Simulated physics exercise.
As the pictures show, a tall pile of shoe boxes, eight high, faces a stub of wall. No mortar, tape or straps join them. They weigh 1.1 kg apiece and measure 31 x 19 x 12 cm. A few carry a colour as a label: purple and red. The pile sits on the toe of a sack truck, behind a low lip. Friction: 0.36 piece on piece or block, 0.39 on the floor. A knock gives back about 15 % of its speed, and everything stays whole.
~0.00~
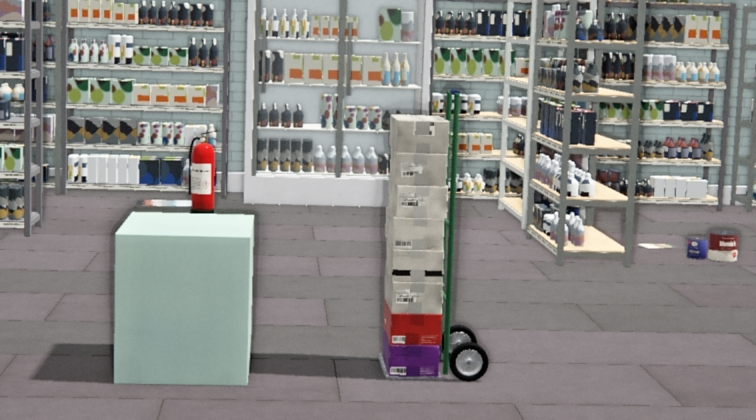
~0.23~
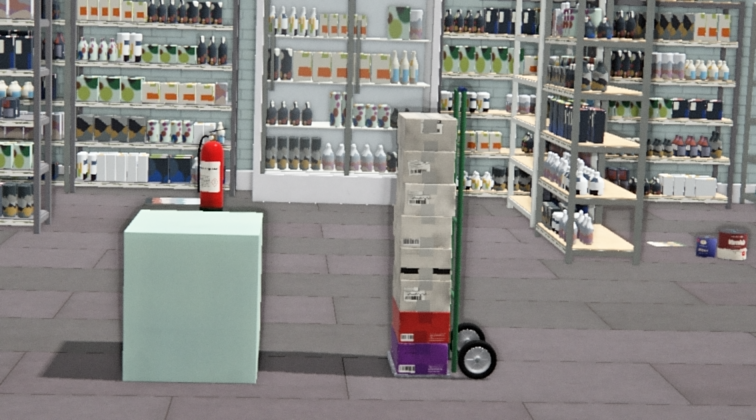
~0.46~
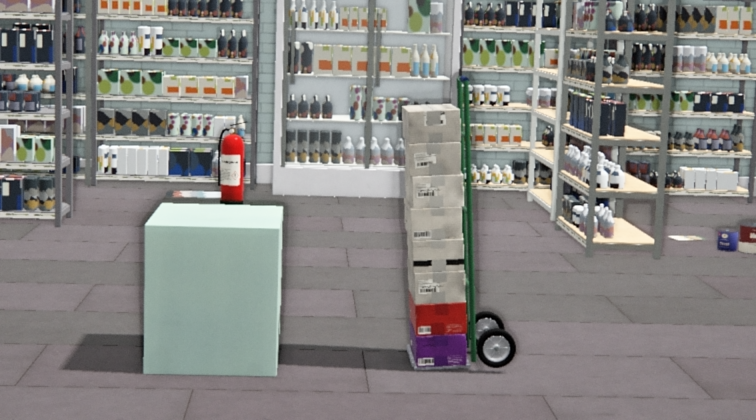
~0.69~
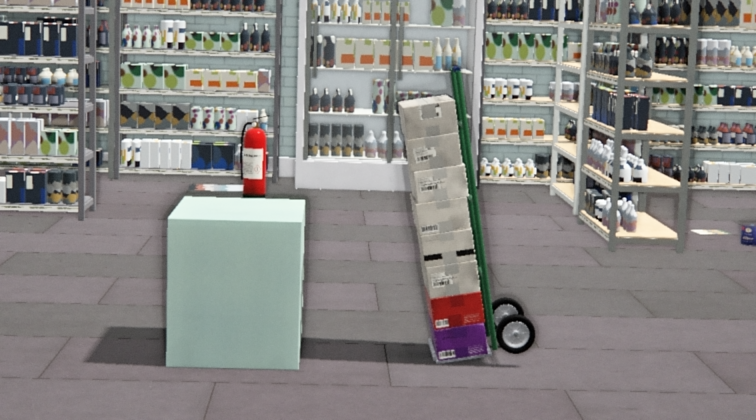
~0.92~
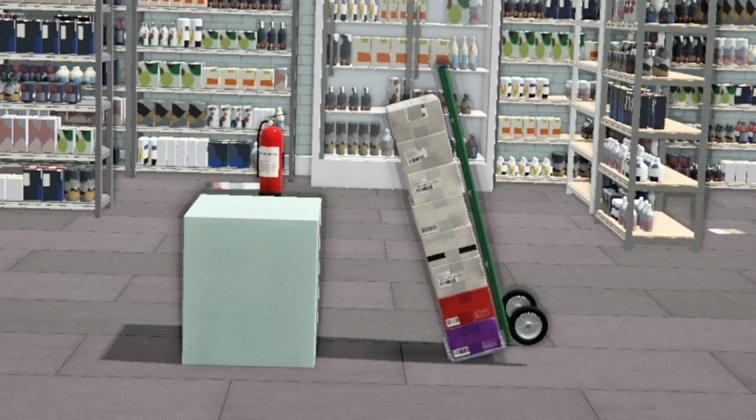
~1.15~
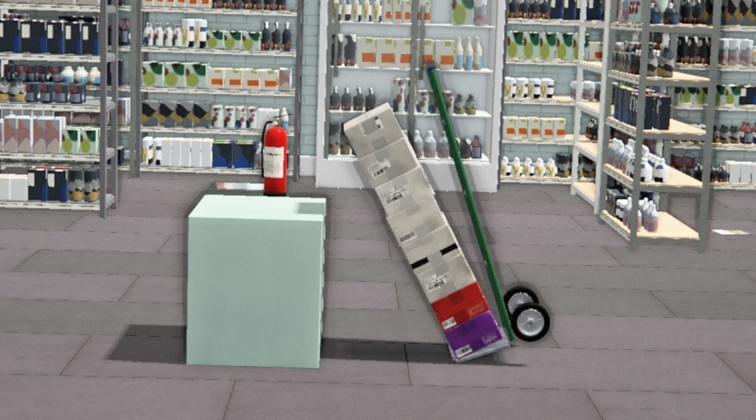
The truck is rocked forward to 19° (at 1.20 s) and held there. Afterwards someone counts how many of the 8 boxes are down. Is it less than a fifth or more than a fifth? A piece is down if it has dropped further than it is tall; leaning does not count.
The part is more than a fifth.
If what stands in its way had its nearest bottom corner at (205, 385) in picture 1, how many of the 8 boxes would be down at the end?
In that case 4.
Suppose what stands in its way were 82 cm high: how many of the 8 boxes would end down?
In that case 0.
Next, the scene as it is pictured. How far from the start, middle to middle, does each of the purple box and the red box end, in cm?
Moved: Purple 10, red 20.
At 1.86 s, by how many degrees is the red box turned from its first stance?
Some 50°.
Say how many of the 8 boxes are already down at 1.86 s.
At that moment 4.
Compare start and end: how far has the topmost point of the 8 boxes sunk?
About 22 cm.
Around 1.21 s, none of the 8 boxes down, 8 disturbed; red box tipped 33°; purple box tipped 33°.
Around 1.32 s, 3 of the 8 boxes down; red box tipped 44°; purple box tipped 44°.
Around 1.86 s, 4 of the 8 boxes down; red box tipped 47°; purple box tipped 47°.
Finally (2.5 s), 4 of the 8 boxes down; red box tipped 47°; purple box tipped 47°. That is 50 per cent. Seen by the last camera, middles, red box near (436, 305), purple box near (462, 322).
